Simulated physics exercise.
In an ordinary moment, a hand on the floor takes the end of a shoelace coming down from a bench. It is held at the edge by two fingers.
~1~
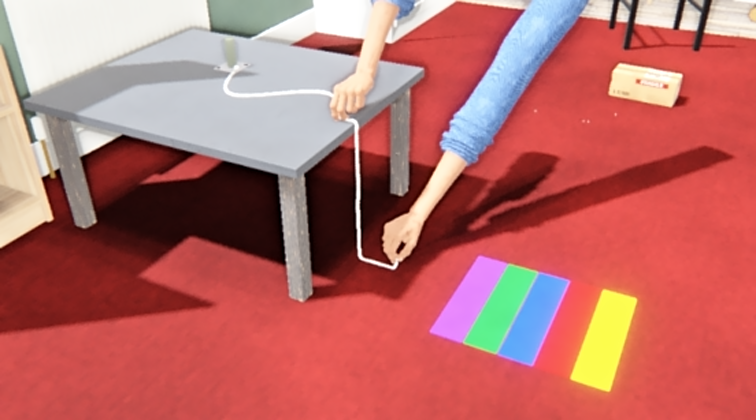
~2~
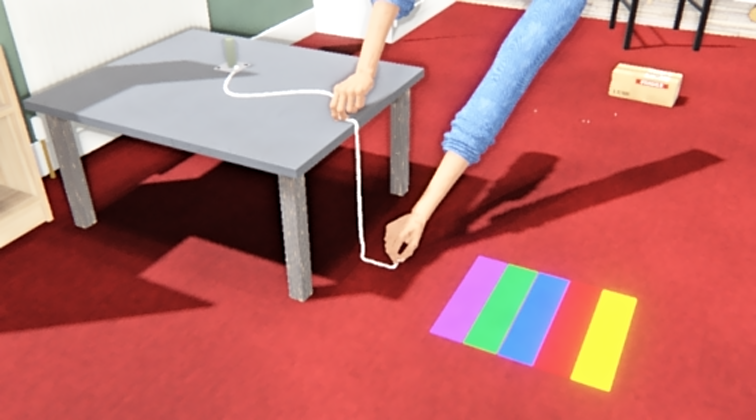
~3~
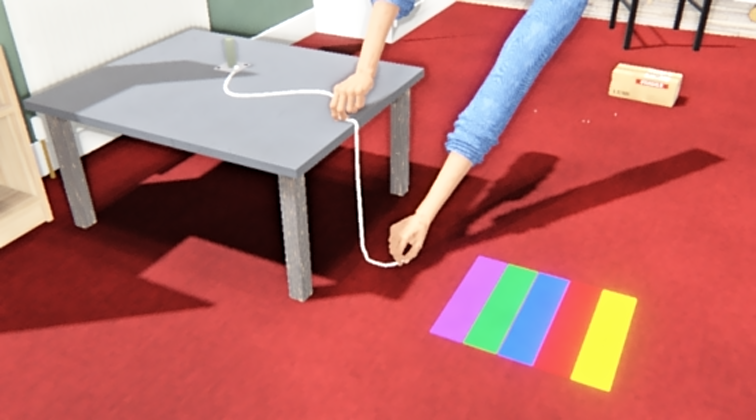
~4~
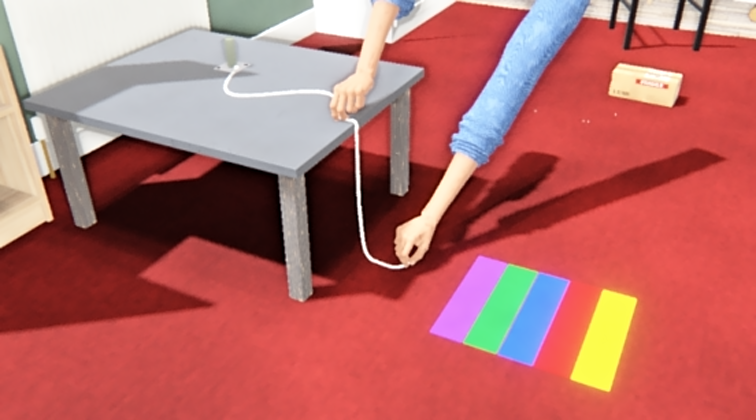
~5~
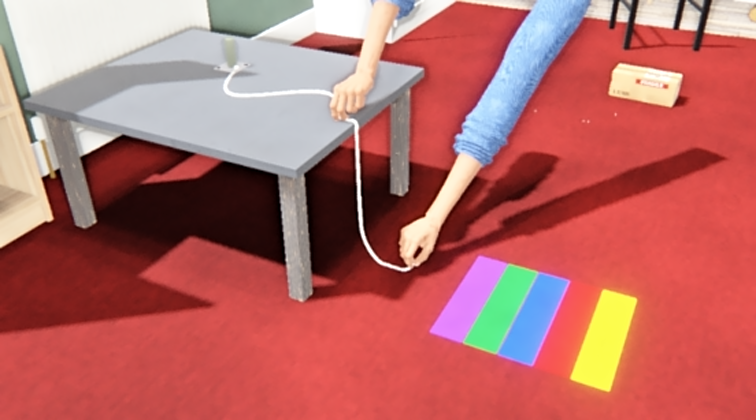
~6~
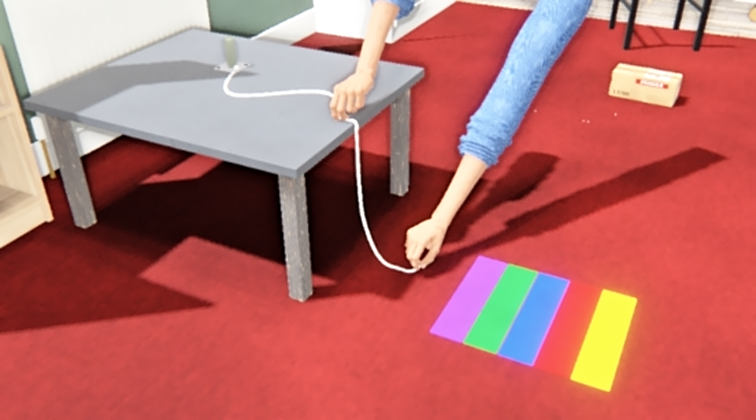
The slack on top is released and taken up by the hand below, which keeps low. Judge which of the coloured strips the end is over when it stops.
It is over the red strip.
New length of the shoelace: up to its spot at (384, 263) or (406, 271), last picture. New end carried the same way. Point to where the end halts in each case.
I'd say somewhere near (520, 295) the first time and near (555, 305) the second time.
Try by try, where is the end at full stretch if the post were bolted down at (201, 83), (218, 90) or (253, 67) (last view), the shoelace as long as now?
The first try gives (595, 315), the second (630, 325) and the third (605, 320).
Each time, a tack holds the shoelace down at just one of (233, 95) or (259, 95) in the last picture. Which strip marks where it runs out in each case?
One at a time: Blue and blue.
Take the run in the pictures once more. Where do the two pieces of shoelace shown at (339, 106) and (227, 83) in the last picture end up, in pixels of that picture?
First one close to (383, 131), second close to (266, 78).
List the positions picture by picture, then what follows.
The first picture shows end (397, 259); purple (455, 322); green (488, 332); blue (523, 343); red (559, 355); yellow (596, 367).
The second picture shows end (399, 260); shoelace through (228, 79) (254, 95) (326, 93) (346, 119) (359, 183) (362, 241).
The third picture shows end (403, 261).
The fourth picture shows end (409, 263); shoelace through (228, 79) (254, 95) (326, 93) (346, 119) (358, 183) (363, 241).
The fifth picture shows end (413, 264).
The sixth picture shows end (420, 266); shoelace through (228, 79) (254, 95) (326, 93) (346, 119) (359, 183) (372, 244).
Early on, end near (529, 298); over blue.
Midway, end near (562, 307); over red.
At the end of the slack, end near (582, 313); over red. It halts on the red strip.
